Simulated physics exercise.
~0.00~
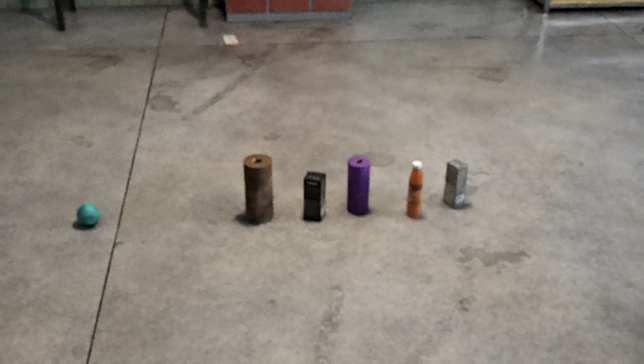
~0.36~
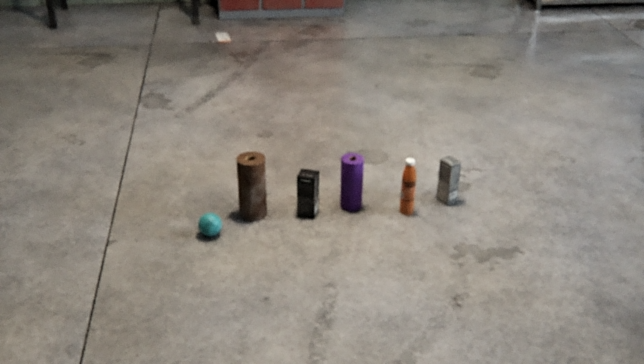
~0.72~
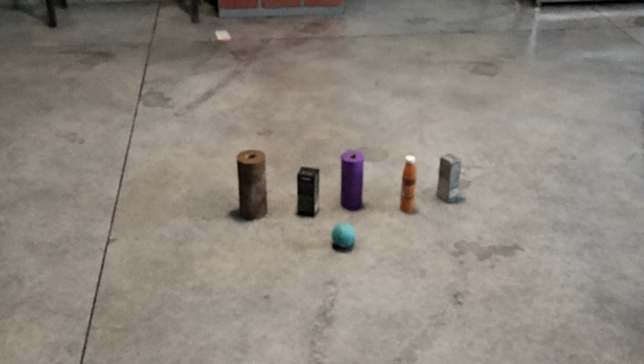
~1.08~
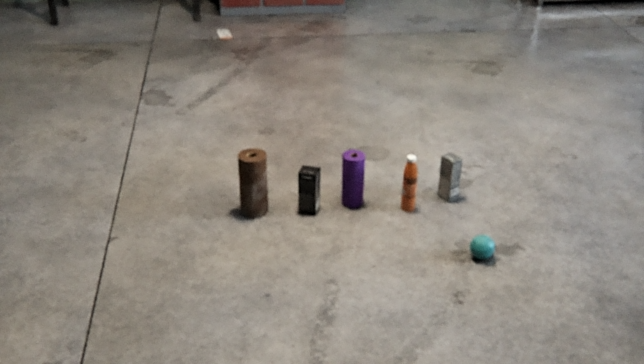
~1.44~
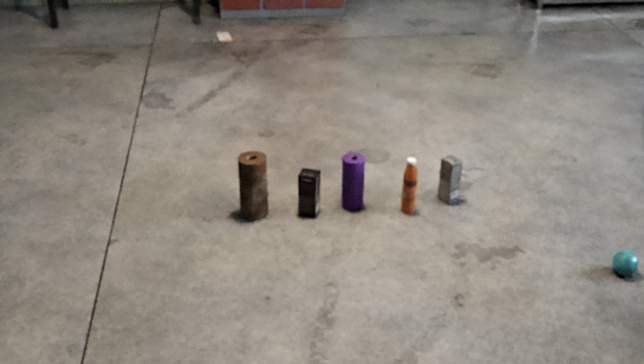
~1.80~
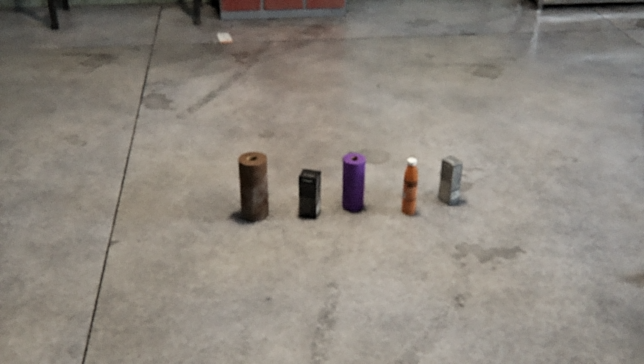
A turquoise ball rolls across a stained grey concrete floor, seen from slightly above by a gently swaying camera. Five upright objects stand in a loose row near the middle, from left to right a brown roll, a black carton, a purple roll, an orange bottle with a pale cap and a grey carton. Starting at the far left, the ball moves right and passes in front of the brown roll. It continues past the others without touching any, drifting nearer the viewer. Finally it leaves view on the right, and all five objects remain standing.
